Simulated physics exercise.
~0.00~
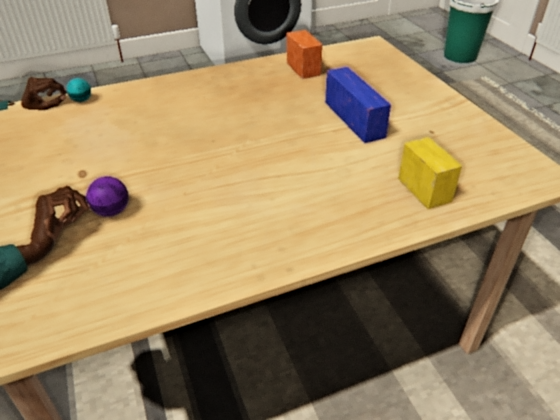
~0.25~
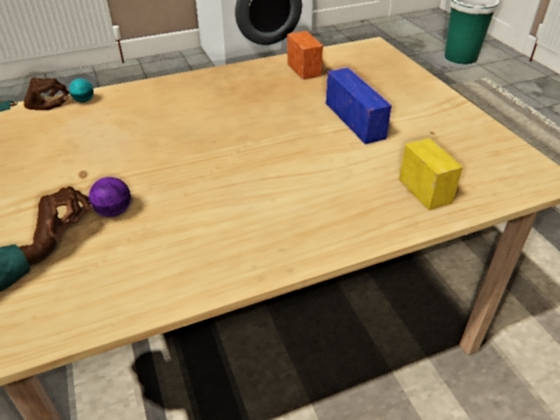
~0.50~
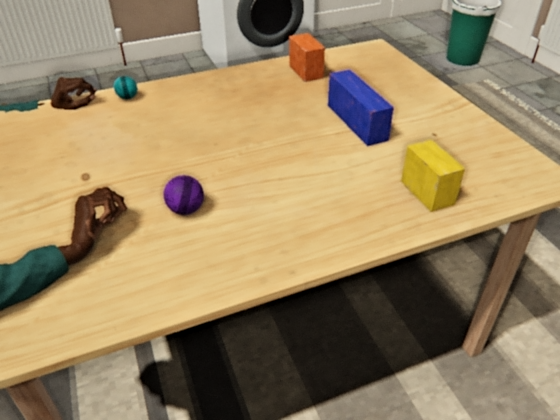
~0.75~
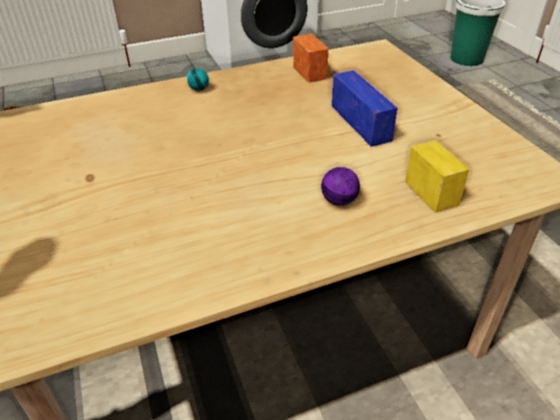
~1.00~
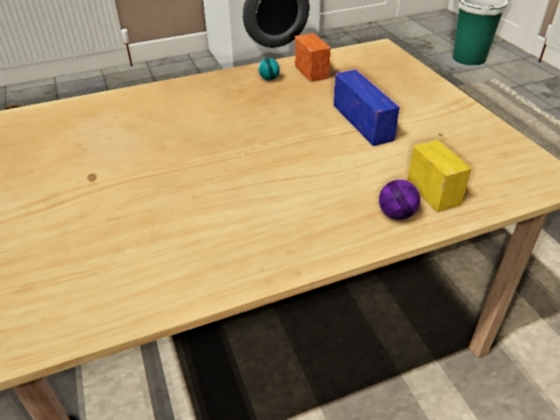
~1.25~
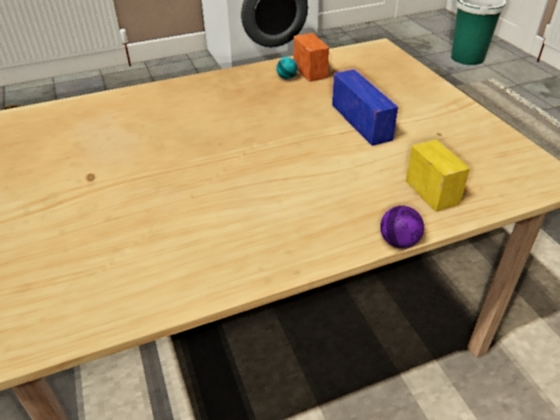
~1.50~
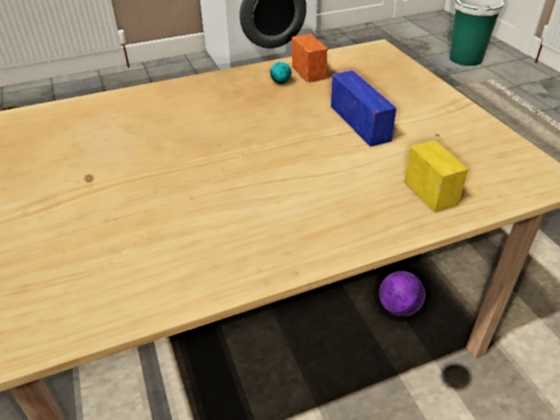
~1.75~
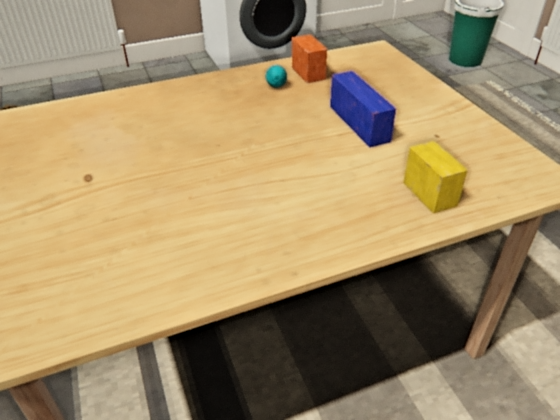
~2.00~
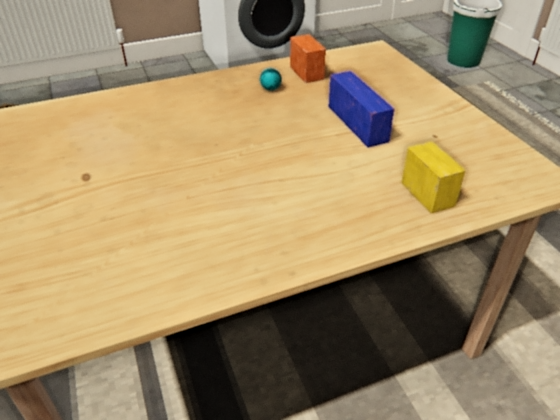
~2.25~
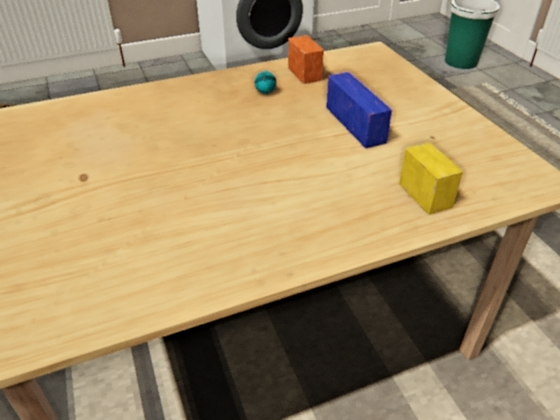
Two released balls roll right into blocks; the purple drops off the table, the turquoise stays.
